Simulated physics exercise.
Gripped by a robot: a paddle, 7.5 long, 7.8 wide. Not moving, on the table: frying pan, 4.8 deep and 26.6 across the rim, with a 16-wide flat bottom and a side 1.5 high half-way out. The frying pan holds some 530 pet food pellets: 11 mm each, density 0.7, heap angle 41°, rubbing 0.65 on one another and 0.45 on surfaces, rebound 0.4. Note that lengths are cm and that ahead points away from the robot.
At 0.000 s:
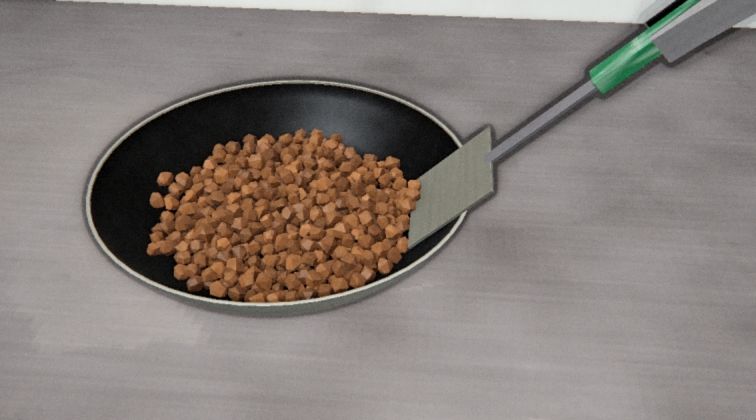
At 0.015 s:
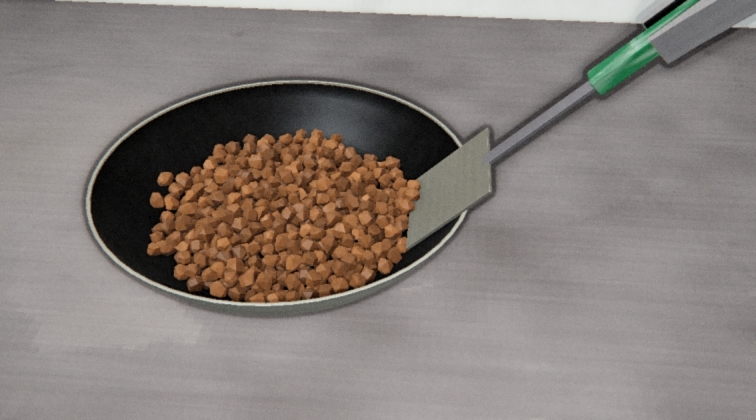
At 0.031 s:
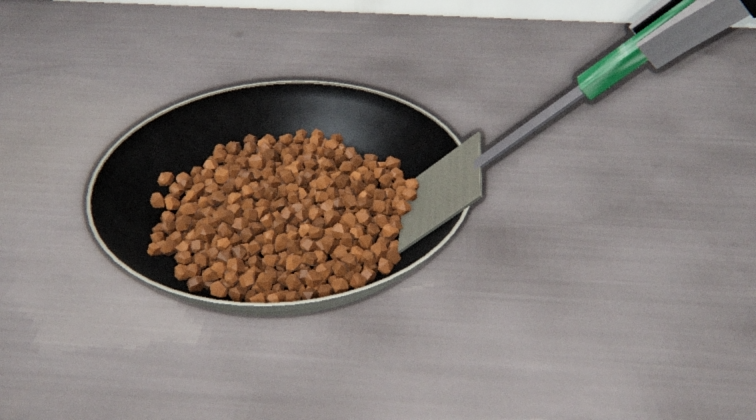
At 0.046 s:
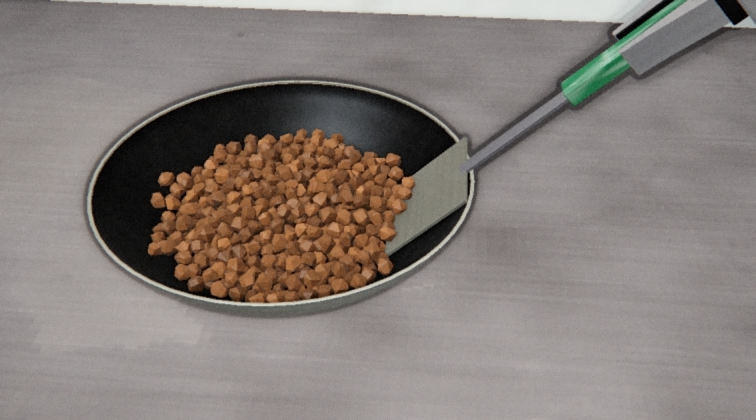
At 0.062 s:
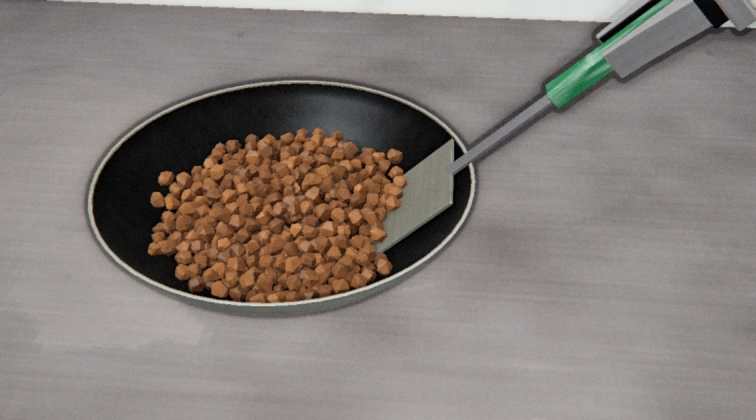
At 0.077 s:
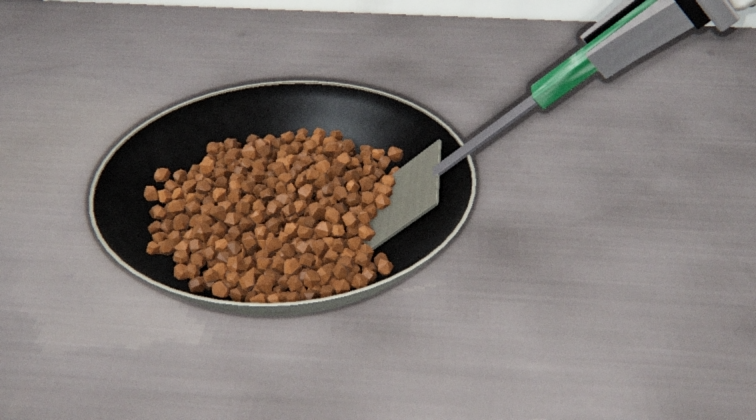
In the video, a robot holding a flat metal paddle with a green section on its handle slides the blade leftward into a black frying pan of brown pellets, slightly pushing the nearest pellets while the pan stays still.
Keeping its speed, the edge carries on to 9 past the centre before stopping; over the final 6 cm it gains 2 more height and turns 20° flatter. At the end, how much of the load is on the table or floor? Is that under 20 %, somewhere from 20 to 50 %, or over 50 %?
It is under 20 %.
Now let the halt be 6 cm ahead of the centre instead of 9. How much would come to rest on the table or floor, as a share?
It would come to roughly 0 percent.
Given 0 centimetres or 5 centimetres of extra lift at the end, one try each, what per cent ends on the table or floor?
It comes to around 10 per cent on the first try and around 15 per cent on the second.
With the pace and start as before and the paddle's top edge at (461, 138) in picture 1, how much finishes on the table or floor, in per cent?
About 20 per cent.
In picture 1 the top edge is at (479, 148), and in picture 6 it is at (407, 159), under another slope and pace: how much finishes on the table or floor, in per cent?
Around 30 per cent finishes there.
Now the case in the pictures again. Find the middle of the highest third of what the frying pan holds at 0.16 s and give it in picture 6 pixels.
Near (223, 193).
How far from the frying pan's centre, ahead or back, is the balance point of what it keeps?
It rests close to 4.5 centimetres ahead of centre.
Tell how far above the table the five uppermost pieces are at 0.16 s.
I'd put it close to 4 cm.
After 0.16 s, sloping 45°, highest piece 5 above the table; 533 in the frying pan.
After 0.24 s, sloping 38°, highest piece 6 above the table; 533 in the frying pan.
After 0.48 s, sloping 25°, highest piece 7 above the table; 471 in the frying pan, 53 on the table or floor, 9 on the blade or in flight.
After 1.53 s, sloping 25°, highest piece 6 above the table; 468 in the frying pan, 65 on the table or floor.
In the end, 468 in the frying pan, 65 on the table or floor. That is 12 % on the table or floor.
